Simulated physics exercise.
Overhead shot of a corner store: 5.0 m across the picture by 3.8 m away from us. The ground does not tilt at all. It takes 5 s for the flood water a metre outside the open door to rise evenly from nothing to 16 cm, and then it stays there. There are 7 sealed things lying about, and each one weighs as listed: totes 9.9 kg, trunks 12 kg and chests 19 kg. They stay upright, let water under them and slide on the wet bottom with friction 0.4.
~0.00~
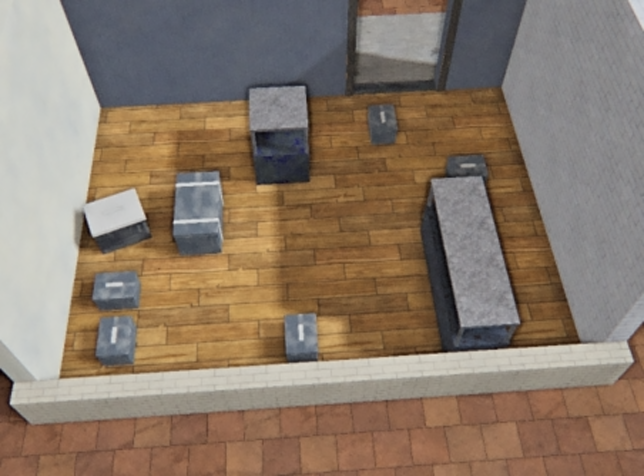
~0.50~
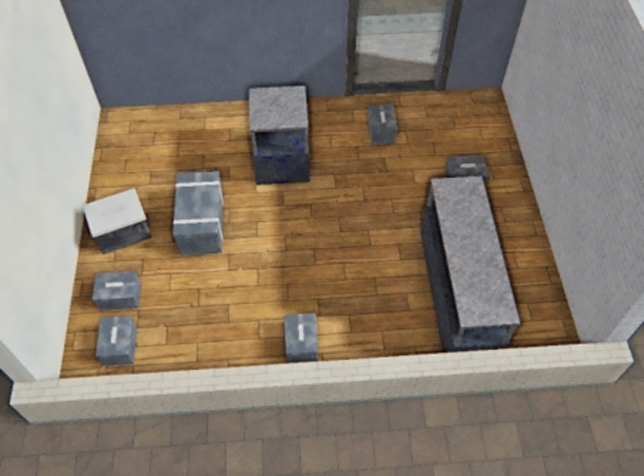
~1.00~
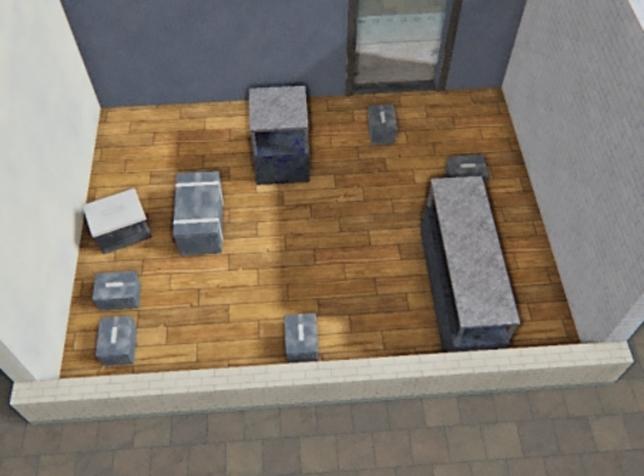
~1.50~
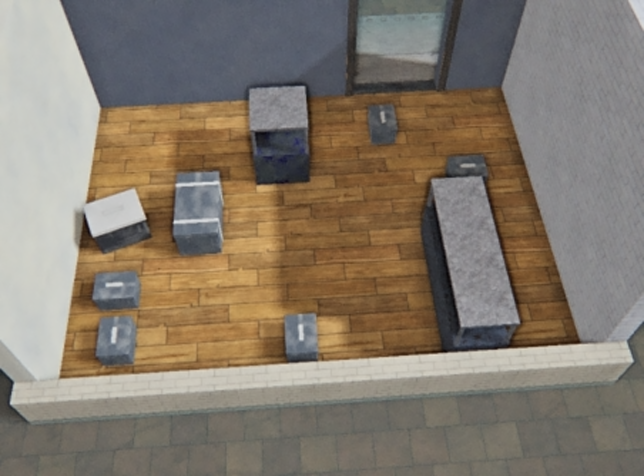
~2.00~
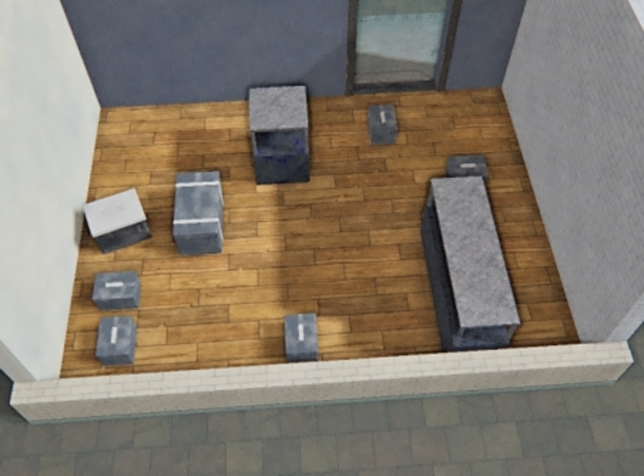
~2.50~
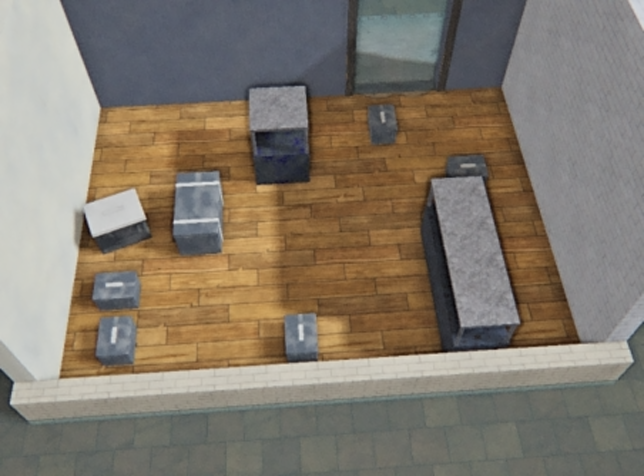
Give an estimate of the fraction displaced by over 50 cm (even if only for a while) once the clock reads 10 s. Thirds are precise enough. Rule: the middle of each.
Few of them shift that far, under a third.
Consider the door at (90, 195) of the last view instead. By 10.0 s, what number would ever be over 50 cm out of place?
Count: 1.
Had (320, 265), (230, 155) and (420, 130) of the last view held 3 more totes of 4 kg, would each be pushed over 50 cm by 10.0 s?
In turn: Beyond the mark, within the mark, beyond the mark.
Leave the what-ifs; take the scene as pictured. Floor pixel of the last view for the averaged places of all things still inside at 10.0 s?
It sits at about (256, 272).
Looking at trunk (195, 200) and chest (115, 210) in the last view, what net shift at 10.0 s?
One is off by 0 cm, the other by 0 cm, in the order asked.
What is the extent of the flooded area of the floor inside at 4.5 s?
Flooded: Near 3.0 m2.
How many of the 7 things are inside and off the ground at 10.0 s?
At that moment it comes to 1.
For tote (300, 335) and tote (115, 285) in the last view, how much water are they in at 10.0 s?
I'd put it at 4 cm and 1 cm respectively.
After 3.5 s 0 of 7 are over 50 cm from their spots; 0 afloat.
After 4.5 s 0 of 7 are over 50 cm from their spots; 0 afloat.
After 7.0 s 1 of 7 are over 50 cm from their spots; 0 afloat.
After 10.0 s 2 of 7 are over 50 cm from their spots, and 2 have been at some point; 1 afloat.
